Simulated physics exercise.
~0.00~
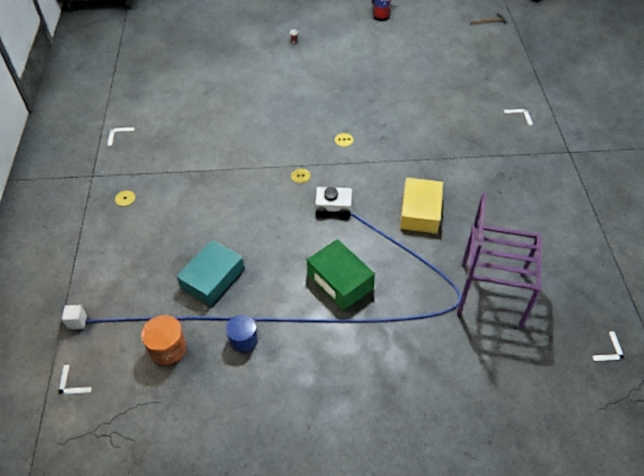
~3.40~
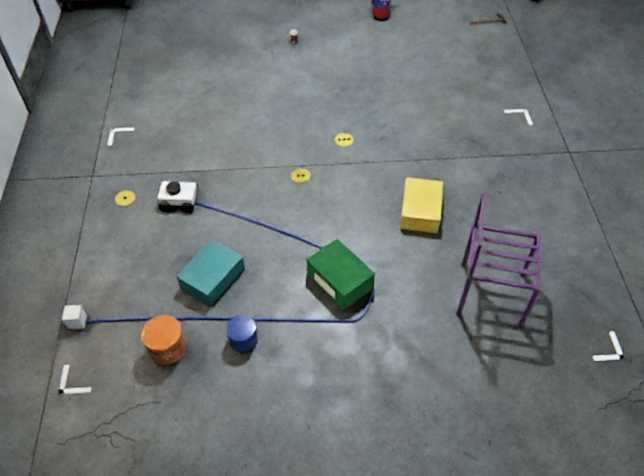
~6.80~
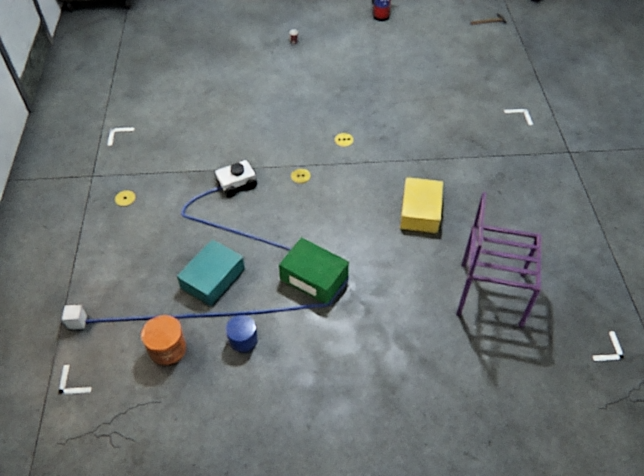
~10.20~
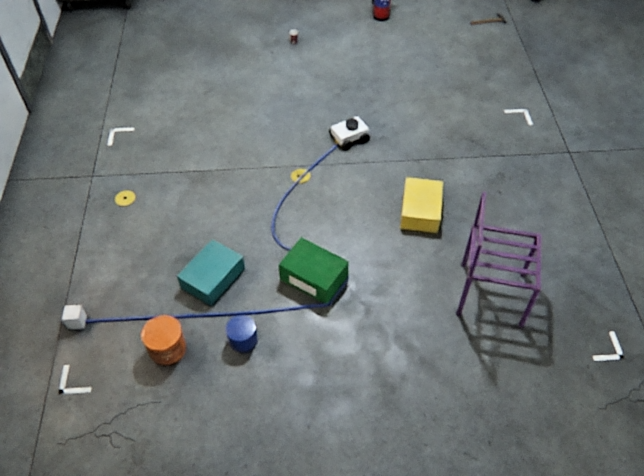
On a concrete floor, a cart trailing a blue lead drives left, then right, shifting a green carton.
